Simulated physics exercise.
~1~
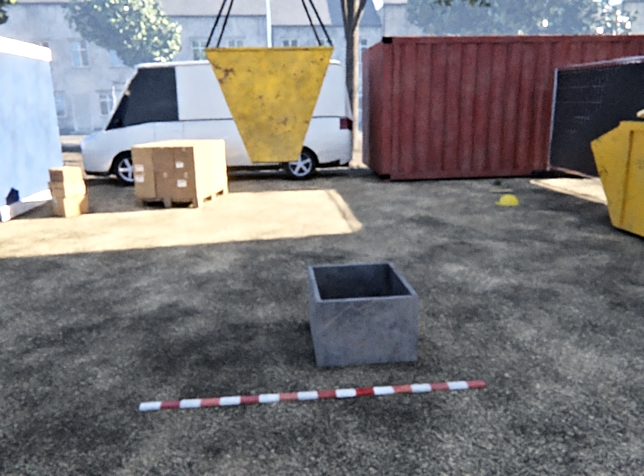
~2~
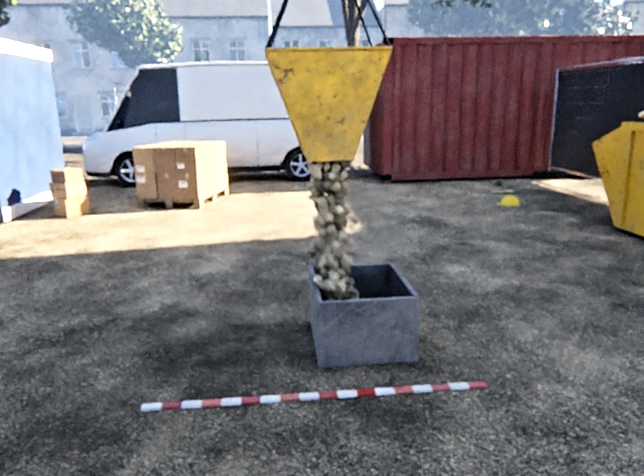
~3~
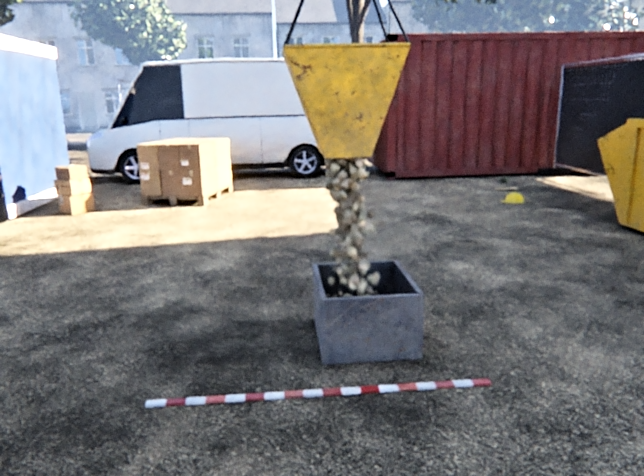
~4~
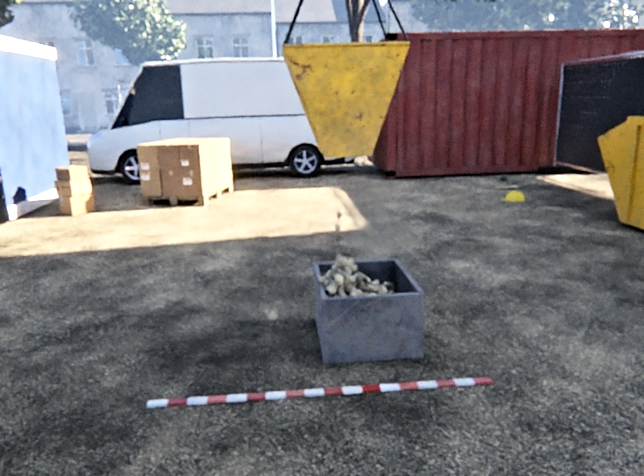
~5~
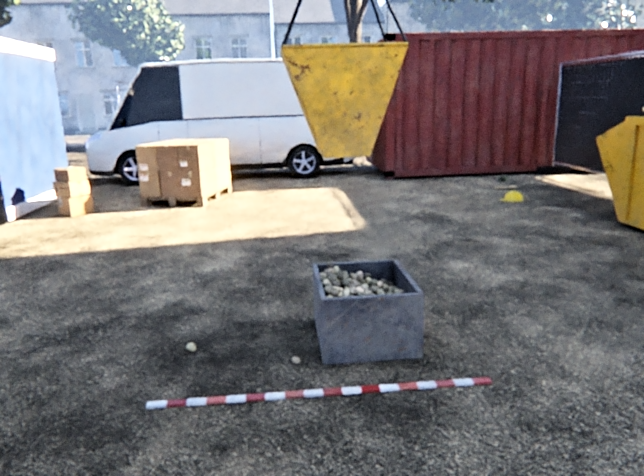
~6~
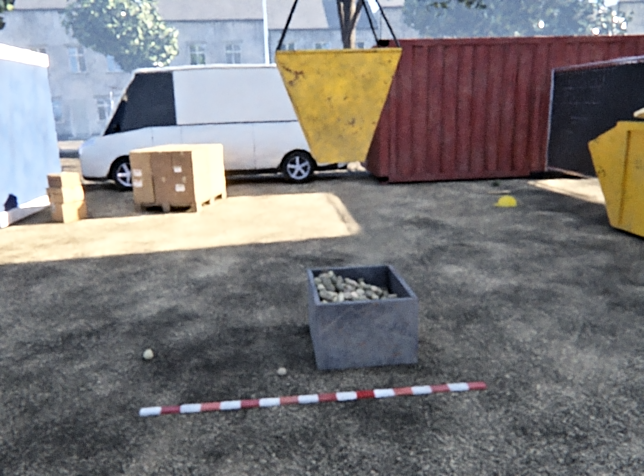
A yellow hopper swings right and drops rounded stones into a grey bin, two landing outside.
